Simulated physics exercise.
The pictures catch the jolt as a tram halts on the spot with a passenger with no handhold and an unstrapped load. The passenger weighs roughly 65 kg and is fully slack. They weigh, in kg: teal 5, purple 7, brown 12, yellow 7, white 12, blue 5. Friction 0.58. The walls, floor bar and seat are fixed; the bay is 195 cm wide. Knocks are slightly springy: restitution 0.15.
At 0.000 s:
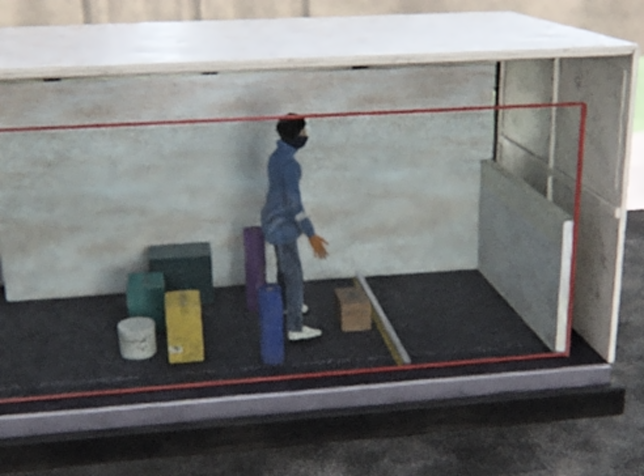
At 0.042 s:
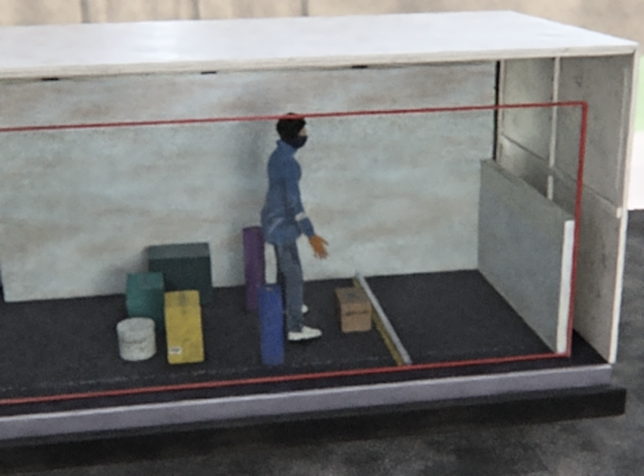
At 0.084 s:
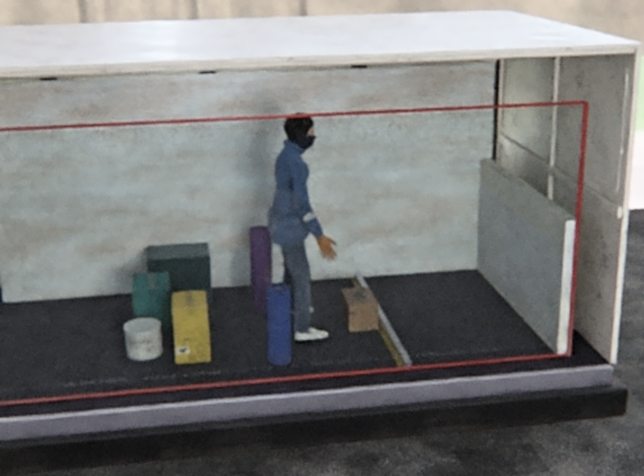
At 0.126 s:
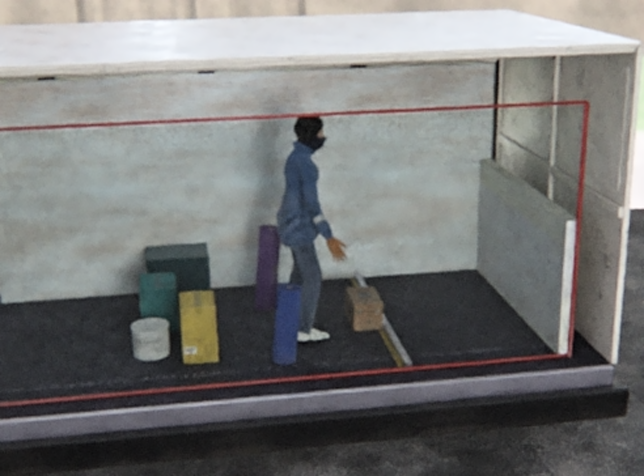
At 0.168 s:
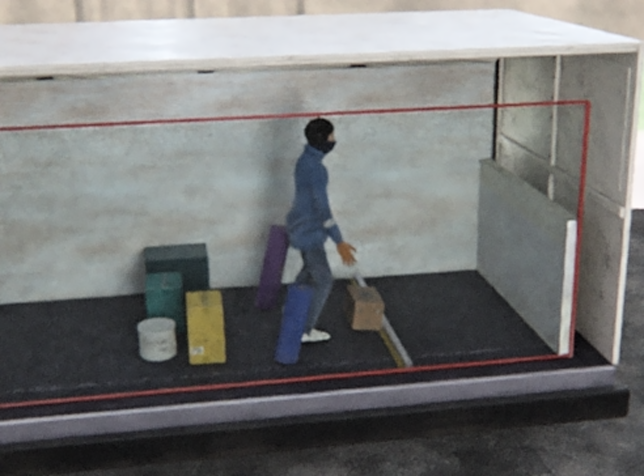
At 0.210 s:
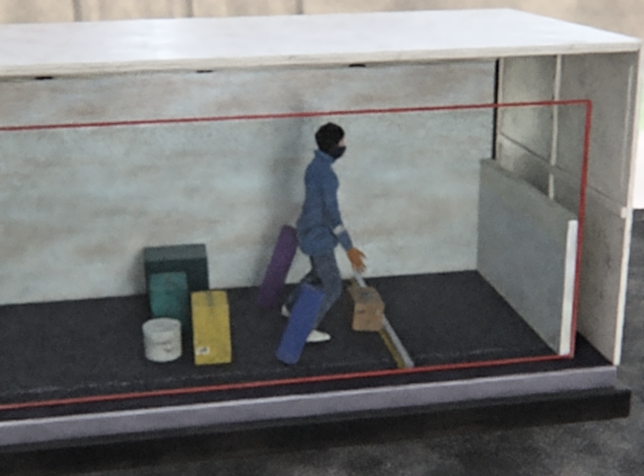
Masked figure in blue leaning and shifting right inside an open-sided bay as surrounding blocks slide right and two uprights tilt.
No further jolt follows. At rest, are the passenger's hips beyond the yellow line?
Here the passenger's hips get past the yellow line.
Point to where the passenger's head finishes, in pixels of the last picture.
Around (494, 310).
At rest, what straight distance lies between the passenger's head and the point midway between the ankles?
Some 140 cm apart.
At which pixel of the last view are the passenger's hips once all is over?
At about (426, 308).
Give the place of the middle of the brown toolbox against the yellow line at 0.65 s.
Some 10 cm short of it.
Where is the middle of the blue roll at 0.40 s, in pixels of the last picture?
At about (330, 337).
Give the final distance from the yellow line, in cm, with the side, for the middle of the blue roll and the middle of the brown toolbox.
Blue roll 40 short, brown toolbox 10 short.
After 0.40 s the passenger's hips are 24 cm short of the yellow line, near (349, 257) in the last picture's view.
After 0.65 s the passenger's hips are 3 cm short of the yellow line, near (381, 276) in the last picture's view; the yellow pack 130 cm short of the yellow line, tilted 0°.
After 1.05 s the passenger's hips are 32 cm past the yellow line, near (426, 308) in the last picture's view.
Final state at 2.5 s, teal carton stops short of the yellow line; purple roll stops short of the yellow line; brown toolbox stops short of the yellow line; yellow pack stops short of the yellow line; white bucket stops short of the yellow line; blue roll stops short of the yellow line; passenger's hips cross the yellow line; passenger's head crosses the yellow line.
